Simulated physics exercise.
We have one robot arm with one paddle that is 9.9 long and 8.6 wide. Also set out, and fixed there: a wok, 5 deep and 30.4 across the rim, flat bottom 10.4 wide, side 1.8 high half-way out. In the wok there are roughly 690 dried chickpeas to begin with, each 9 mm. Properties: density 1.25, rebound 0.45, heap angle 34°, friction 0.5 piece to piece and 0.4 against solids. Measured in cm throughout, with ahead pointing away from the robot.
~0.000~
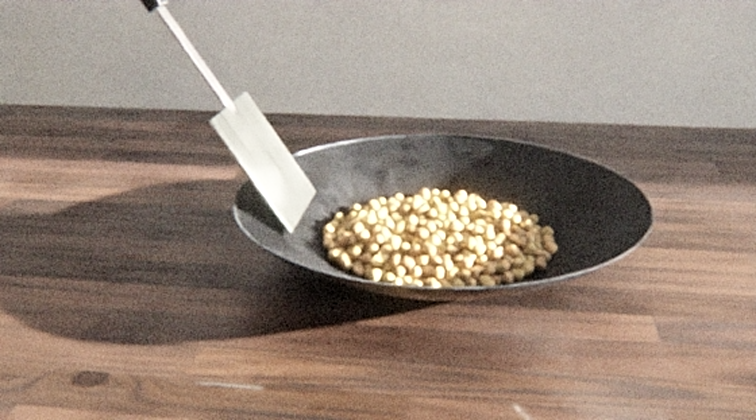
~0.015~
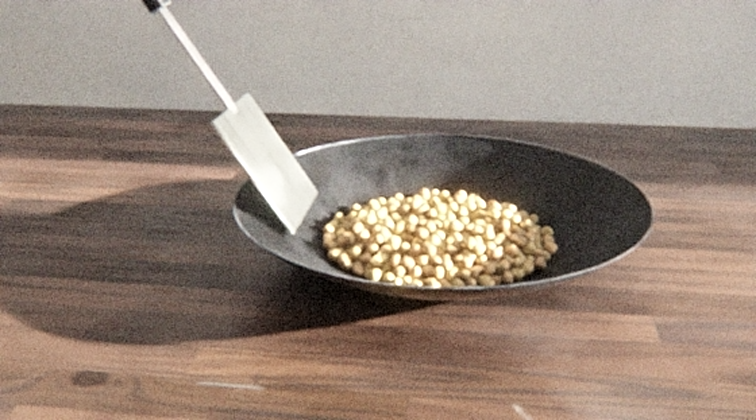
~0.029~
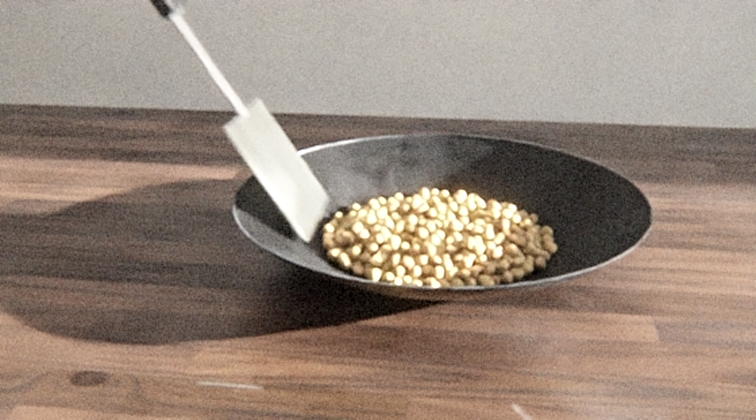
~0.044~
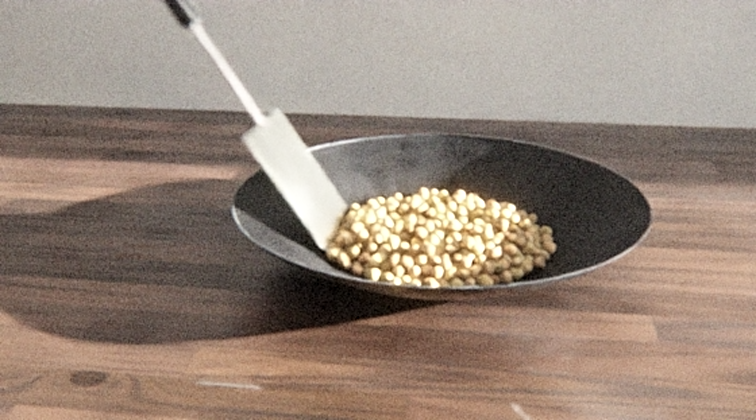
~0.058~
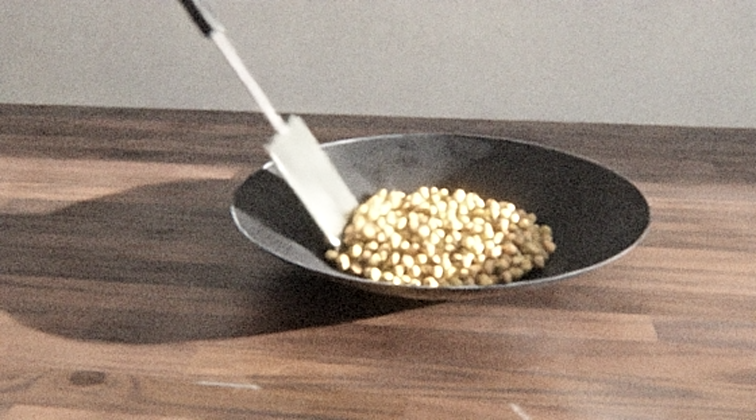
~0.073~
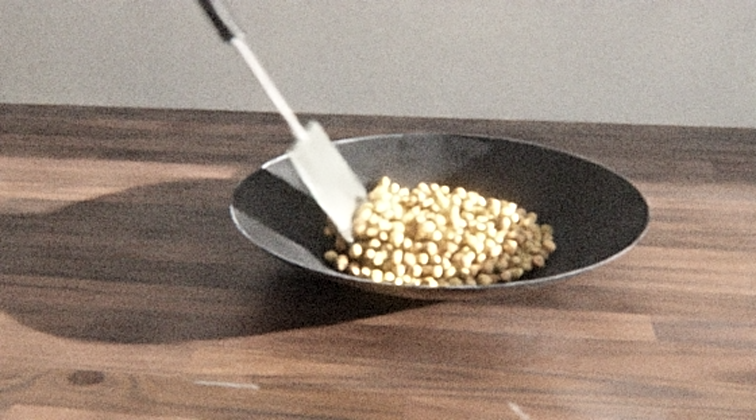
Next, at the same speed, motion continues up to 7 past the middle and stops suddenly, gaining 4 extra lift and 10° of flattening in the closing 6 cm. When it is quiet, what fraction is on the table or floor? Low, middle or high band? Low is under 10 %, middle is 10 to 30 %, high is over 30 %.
Middle band.
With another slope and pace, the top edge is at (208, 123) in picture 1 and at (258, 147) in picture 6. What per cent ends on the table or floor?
Roughly 10 percent ends up there.
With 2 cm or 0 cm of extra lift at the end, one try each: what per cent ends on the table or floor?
15 and 15 %.
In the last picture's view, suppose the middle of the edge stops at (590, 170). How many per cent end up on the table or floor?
35 %.
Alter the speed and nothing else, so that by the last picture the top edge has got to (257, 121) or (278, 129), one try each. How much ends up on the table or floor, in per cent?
0 % and 5 %.
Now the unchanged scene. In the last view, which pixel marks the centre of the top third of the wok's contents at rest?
(561, 225).
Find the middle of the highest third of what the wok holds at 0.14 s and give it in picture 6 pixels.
At about (492, 214).
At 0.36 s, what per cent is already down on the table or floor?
My estimate is roughly 15 %.
By 0.11 s, sloping 57°, highest piece 6 above the table; 691 in the wok.
By 0.14 s, sloping 54°, highest piece 8 above the table; 691 in the wok.
By 0.36 s, sloping 47°, highest piece 7 above the table; 568 in the wok, 115 on the table or floor, 8 on the blade or in flight.
By 1.41 s, sloping 47°, highest piece 5 above the table; 567 in the wok, 124 on the table or floor.
Final count, 567 in the wok, 124 on the table or floor. That is 18 % on the table or floor.
